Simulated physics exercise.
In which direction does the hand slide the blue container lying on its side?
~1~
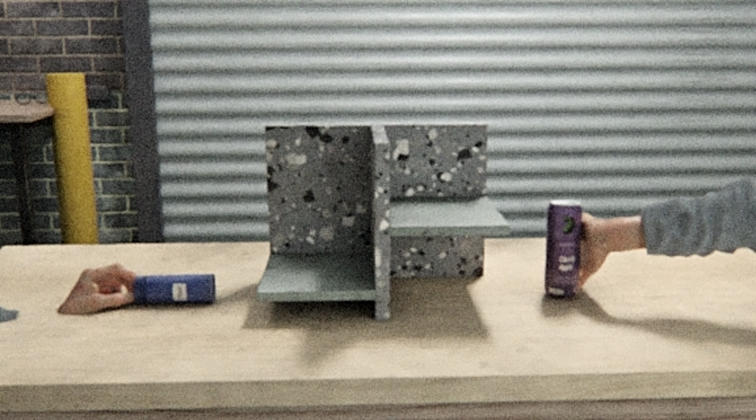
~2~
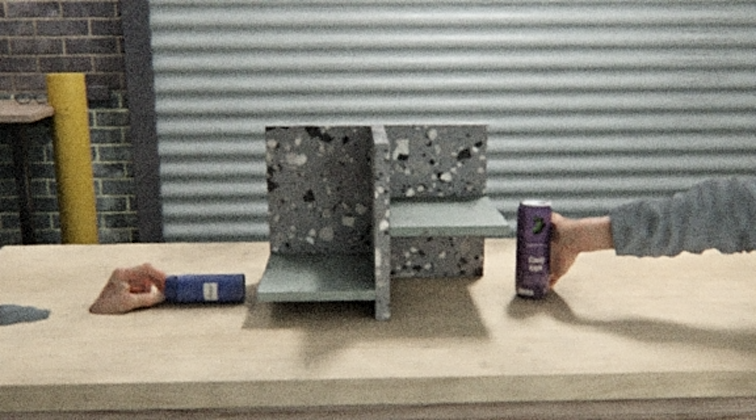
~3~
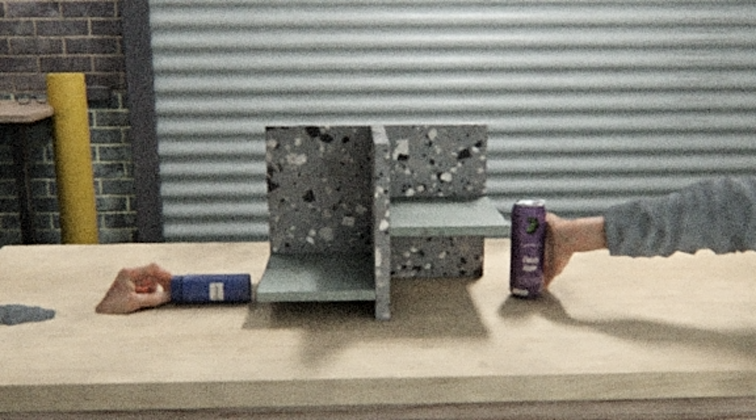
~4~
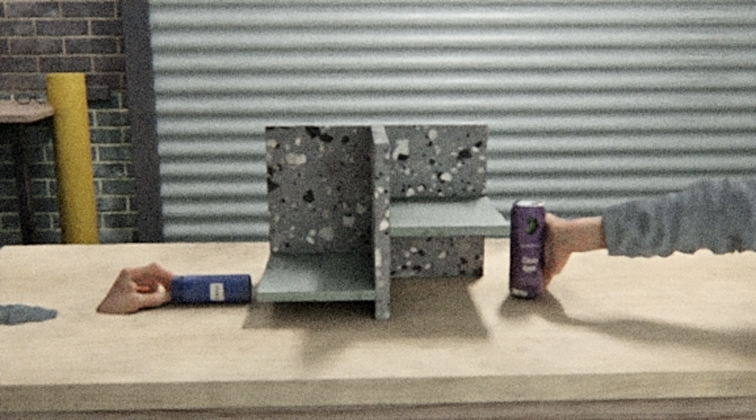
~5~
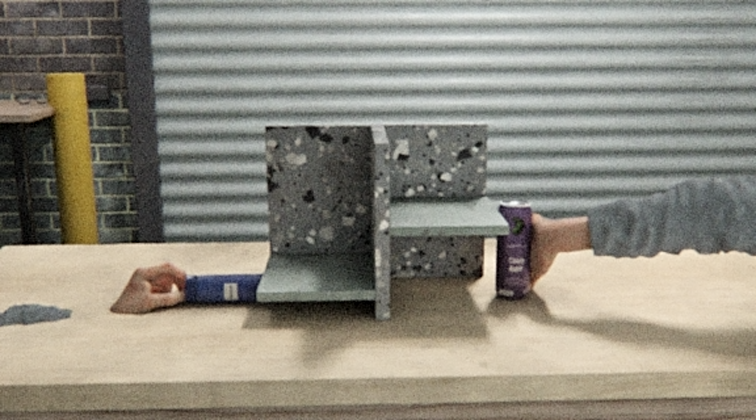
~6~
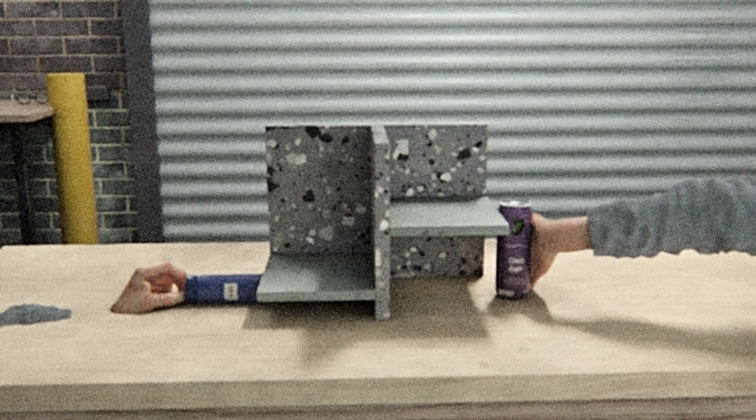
The hand slides the blue container to the right, toward the rack.
